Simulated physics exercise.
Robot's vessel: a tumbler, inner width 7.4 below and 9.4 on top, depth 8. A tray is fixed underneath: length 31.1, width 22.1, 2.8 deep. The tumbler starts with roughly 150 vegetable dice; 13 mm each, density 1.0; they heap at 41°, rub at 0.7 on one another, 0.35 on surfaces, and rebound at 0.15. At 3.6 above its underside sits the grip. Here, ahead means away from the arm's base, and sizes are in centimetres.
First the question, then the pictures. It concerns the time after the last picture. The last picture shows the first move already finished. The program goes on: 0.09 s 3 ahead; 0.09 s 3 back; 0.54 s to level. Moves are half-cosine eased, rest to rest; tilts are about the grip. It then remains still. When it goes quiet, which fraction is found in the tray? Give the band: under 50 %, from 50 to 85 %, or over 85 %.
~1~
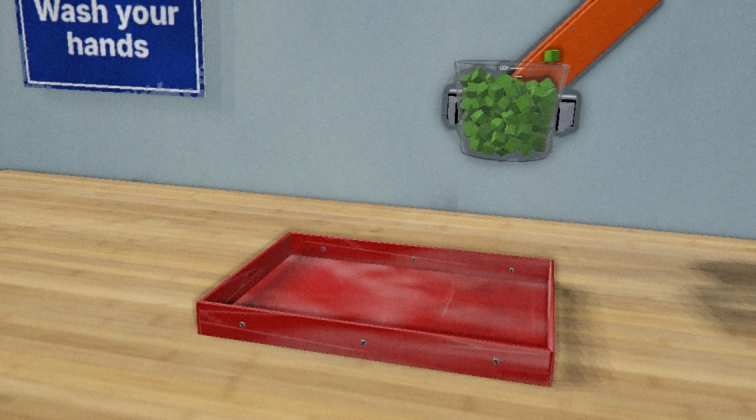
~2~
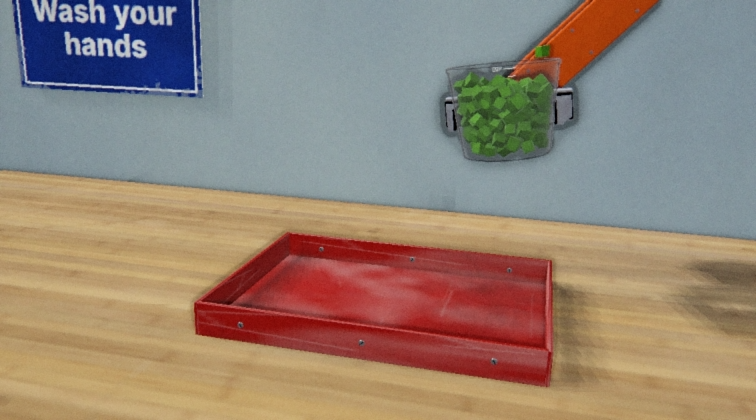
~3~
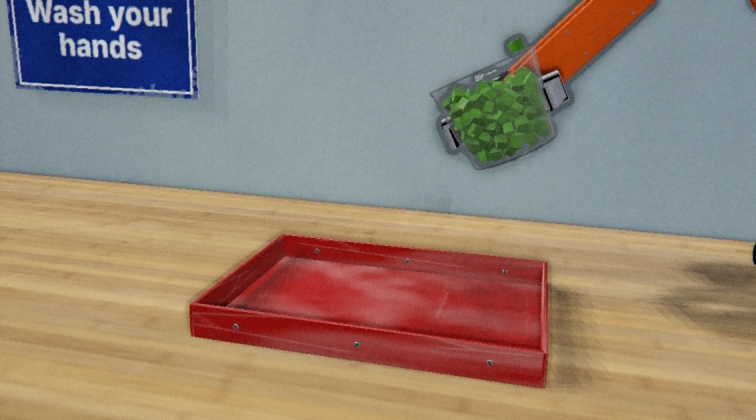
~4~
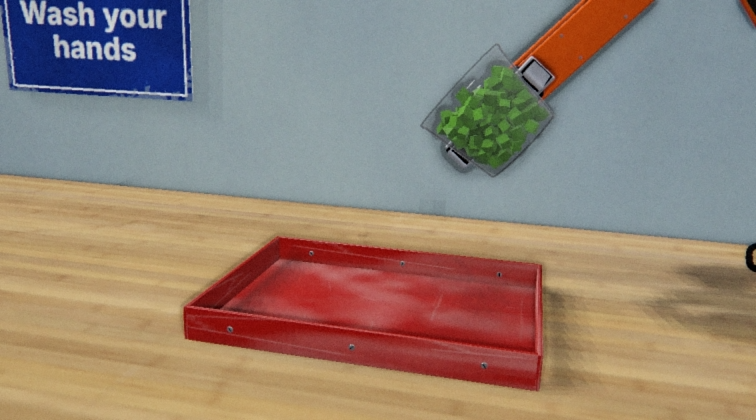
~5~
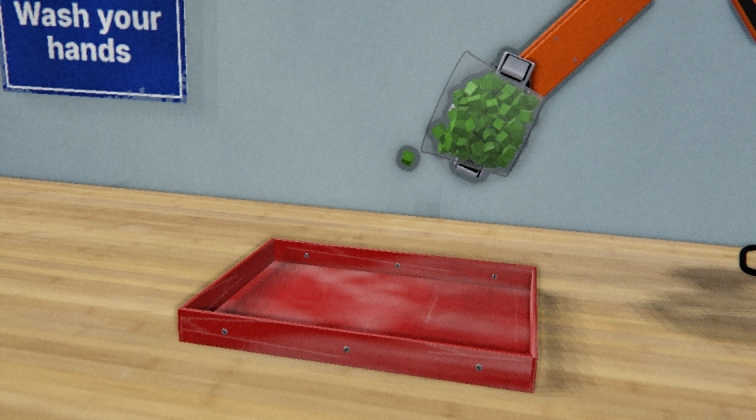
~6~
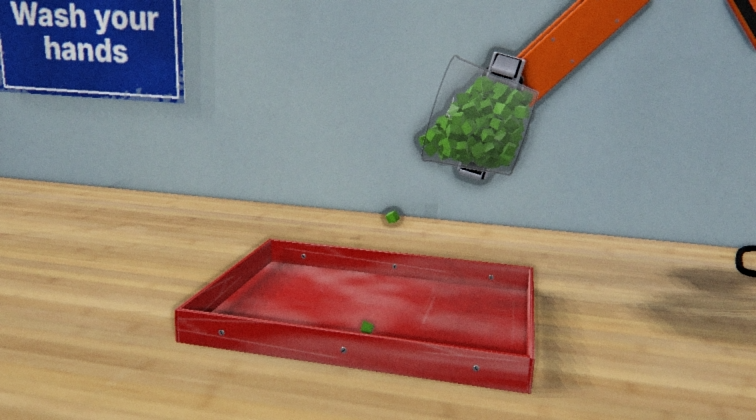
The share falls between 50 and 85 %.
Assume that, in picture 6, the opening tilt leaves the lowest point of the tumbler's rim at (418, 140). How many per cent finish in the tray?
Roughly 25 per cent.
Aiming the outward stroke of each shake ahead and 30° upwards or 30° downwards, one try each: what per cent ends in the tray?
You'd get about 70 per cent with the first setting and about 30 per cent with the second.
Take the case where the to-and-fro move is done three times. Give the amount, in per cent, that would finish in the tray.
Near 80 per cent.
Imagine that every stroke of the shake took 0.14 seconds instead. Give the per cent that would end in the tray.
That gives about 30 percent.
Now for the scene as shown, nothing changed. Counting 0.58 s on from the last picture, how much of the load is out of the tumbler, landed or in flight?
Roughly 60 percent.
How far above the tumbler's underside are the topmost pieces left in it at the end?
Roughly 6.0 cm.
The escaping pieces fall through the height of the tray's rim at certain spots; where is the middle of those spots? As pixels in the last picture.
(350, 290).
Then, 0.29 s on, tilted 70° forward, highest piece 22 above the table; 66 in the tumbler, 44 in the tray, 41 in flight or on a rim.
Then, 0.58 s on, tilted 13° forward, highest piece 24 above the table; 87 in the tray, 64 in the tumbler.
Then, 0.92 s on, level, highest piece 23 above the table; 87 in the tray, 64 in the tumbler.
Then, 1.97 s on, level, highest piece 23 above the table; 87 in the tray, 64 in the tumbler.
In the end, 87 in the tray, 64 in the tumbler. That is 58 % in the tray.
